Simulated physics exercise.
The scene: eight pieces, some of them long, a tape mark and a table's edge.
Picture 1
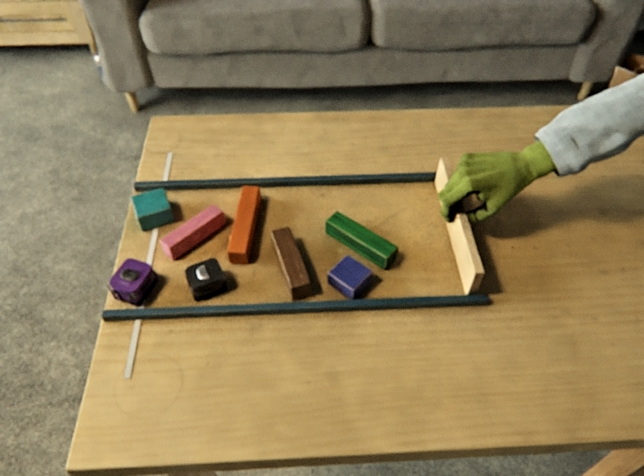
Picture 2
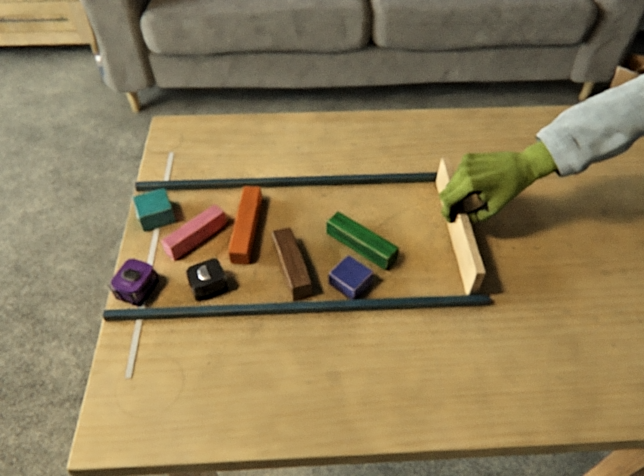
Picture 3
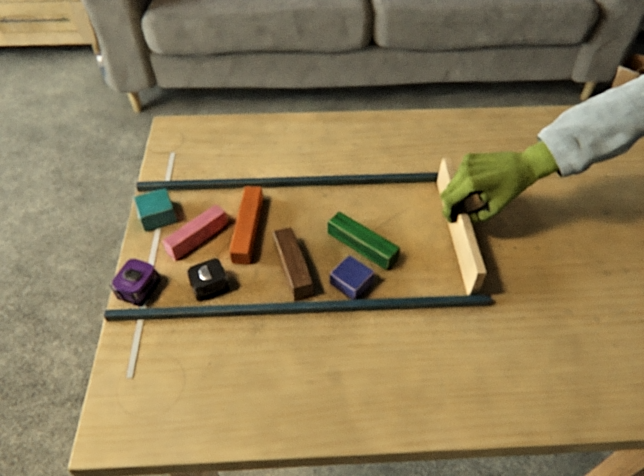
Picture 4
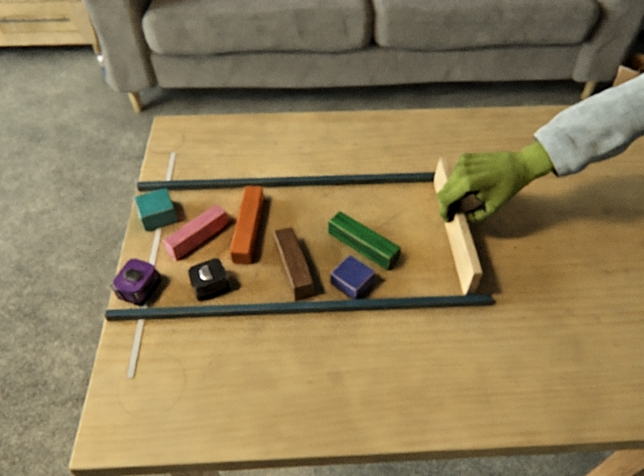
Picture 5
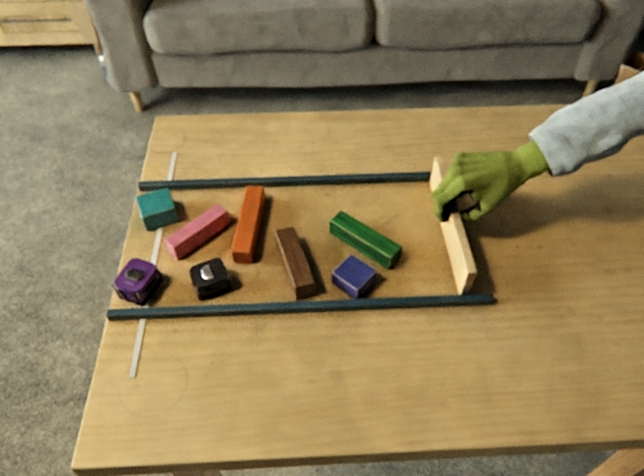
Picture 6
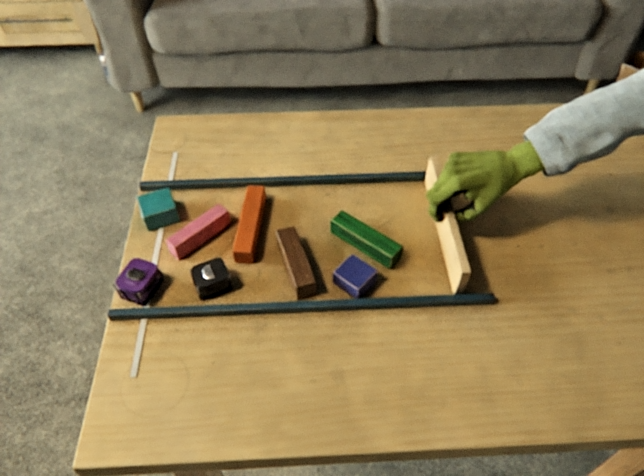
The clip opens on a wooden table where a green hand holds an upright board at the right end of two dark rails, with eight coloured blocks and small objects lying between them. The board stays almost still at first, then the hand slides it slightly left, while the pieces stay in place.
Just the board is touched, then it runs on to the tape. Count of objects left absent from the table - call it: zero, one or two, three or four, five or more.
My call is five or more.
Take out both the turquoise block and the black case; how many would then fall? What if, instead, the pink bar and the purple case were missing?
First 4, then 4.
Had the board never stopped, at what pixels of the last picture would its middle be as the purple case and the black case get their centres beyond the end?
For the purple case at (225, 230), for the black case at (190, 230).
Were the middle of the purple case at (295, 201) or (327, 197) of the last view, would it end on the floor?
At the first spot the purple case hangs on; at the second it hangs on.
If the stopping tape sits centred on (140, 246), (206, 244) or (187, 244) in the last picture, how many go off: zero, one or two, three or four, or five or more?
Falls: Five or more; 1 or 2; three or four.
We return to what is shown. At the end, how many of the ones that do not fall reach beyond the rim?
Overhang count: 0.
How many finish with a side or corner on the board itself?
Count recorded: 2.
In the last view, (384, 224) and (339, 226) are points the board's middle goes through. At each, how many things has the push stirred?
Counting first: 1, next 3.
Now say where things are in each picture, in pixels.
In the first frame, purple case (134, 282); turquoise block (153, 209); pink bar (194, 232); board (457, 222); tape (153, 246).
In the second frame, turquoise block (154, 210); board (458, 222).
In the third frame, pink bar (196, 232); blue block (352, 277).
In the fourth frame, purple case (137, 282); black case (209, 279).
In the fifth frame, turquoise block (157, 209); brown bar (295, 262).
In the sixth frame, purple case (139, 282); turquoise block (158, 209); pink bar (199, 231); board (445, 222); tape (158, 245).
Early on, none off yet; purple case at rest near (139, 282); turquoise block at rest near (158, 209); pink bar at rest near (199, 231).
A while later, none off yet; purple case leaning well over near (96, 288); turquoise block travelled about its own width near (136, 204); pink bar travelled about its own width near (154, 222).
Finally, the number that fall off is five or more; lost, brown bar, orange stick, black case, pink bar, turquoise block and purple case.
